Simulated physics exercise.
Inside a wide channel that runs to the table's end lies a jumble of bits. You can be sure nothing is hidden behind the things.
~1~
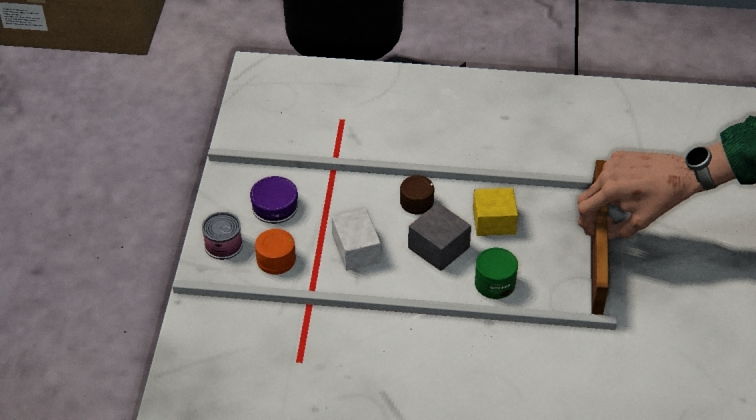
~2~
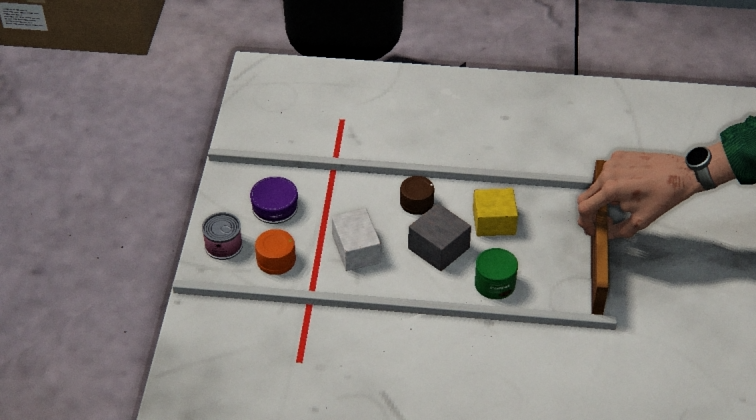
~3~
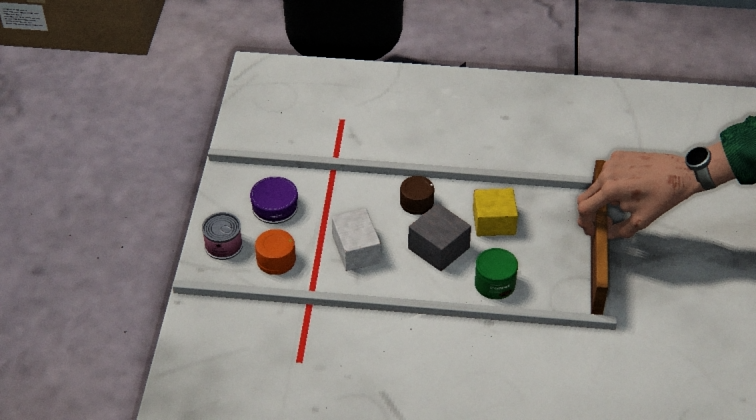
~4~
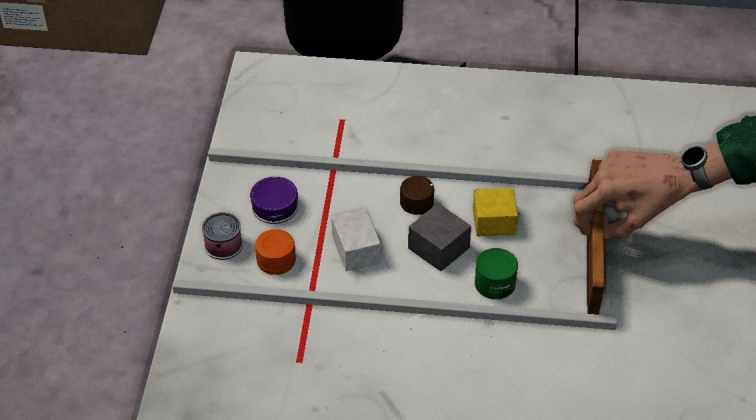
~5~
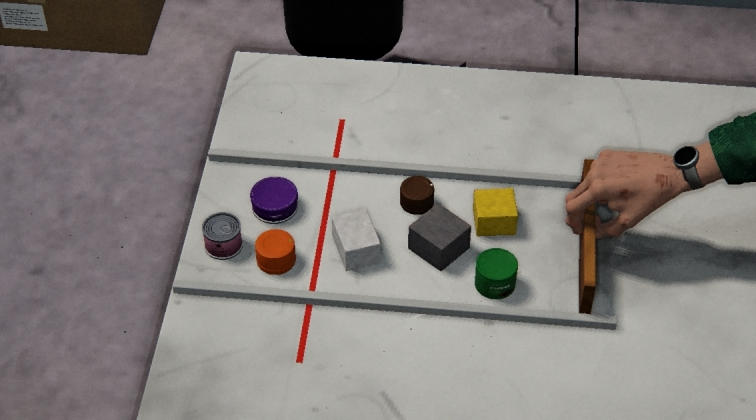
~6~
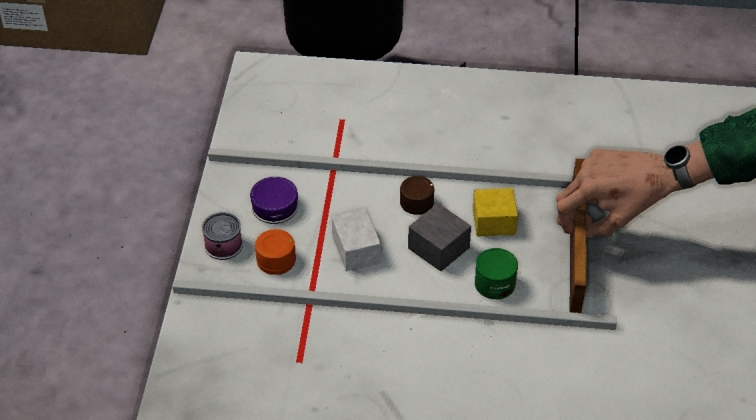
A wooden board, gripped by a hand wearing a watch, rests at the right of a channel holding a jumble of small pots, lids and blocks. It stays still at first, then slides slightly left toward the yellow block and green lid, touching nothing, while the pieces around the red tape remain unmoved.
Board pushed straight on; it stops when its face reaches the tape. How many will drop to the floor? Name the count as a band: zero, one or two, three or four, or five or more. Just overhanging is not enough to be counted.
The count falls in the zero band.
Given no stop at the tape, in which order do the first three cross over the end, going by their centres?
In order: The pink tin, then the orange lid, then the purple pot.
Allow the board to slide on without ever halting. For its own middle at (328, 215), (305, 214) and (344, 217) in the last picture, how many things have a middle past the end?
Past-the-end tally - position 1: 0, position 2: 0, position 3: 0.
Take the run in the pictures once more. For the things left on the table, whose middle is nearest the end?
The one is the pink tin.
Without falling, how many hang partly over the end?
Looks like 0 of them.
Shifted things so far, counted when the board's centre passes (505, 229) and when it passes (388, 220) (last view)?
I make it 2 at the first spot and 5 at the other.
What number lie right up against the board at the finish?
Contact count: 3.
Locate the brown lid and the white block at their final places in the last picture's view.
The brown lid finishes at (276, 177); the white block finishes at (256, 240).
Soon after, none off yet; pink tin at rest near (223, 236); purple pot at rest near (274, 200); orange lid at rest near (276, 252).
In the end, the number that fall off is zero.
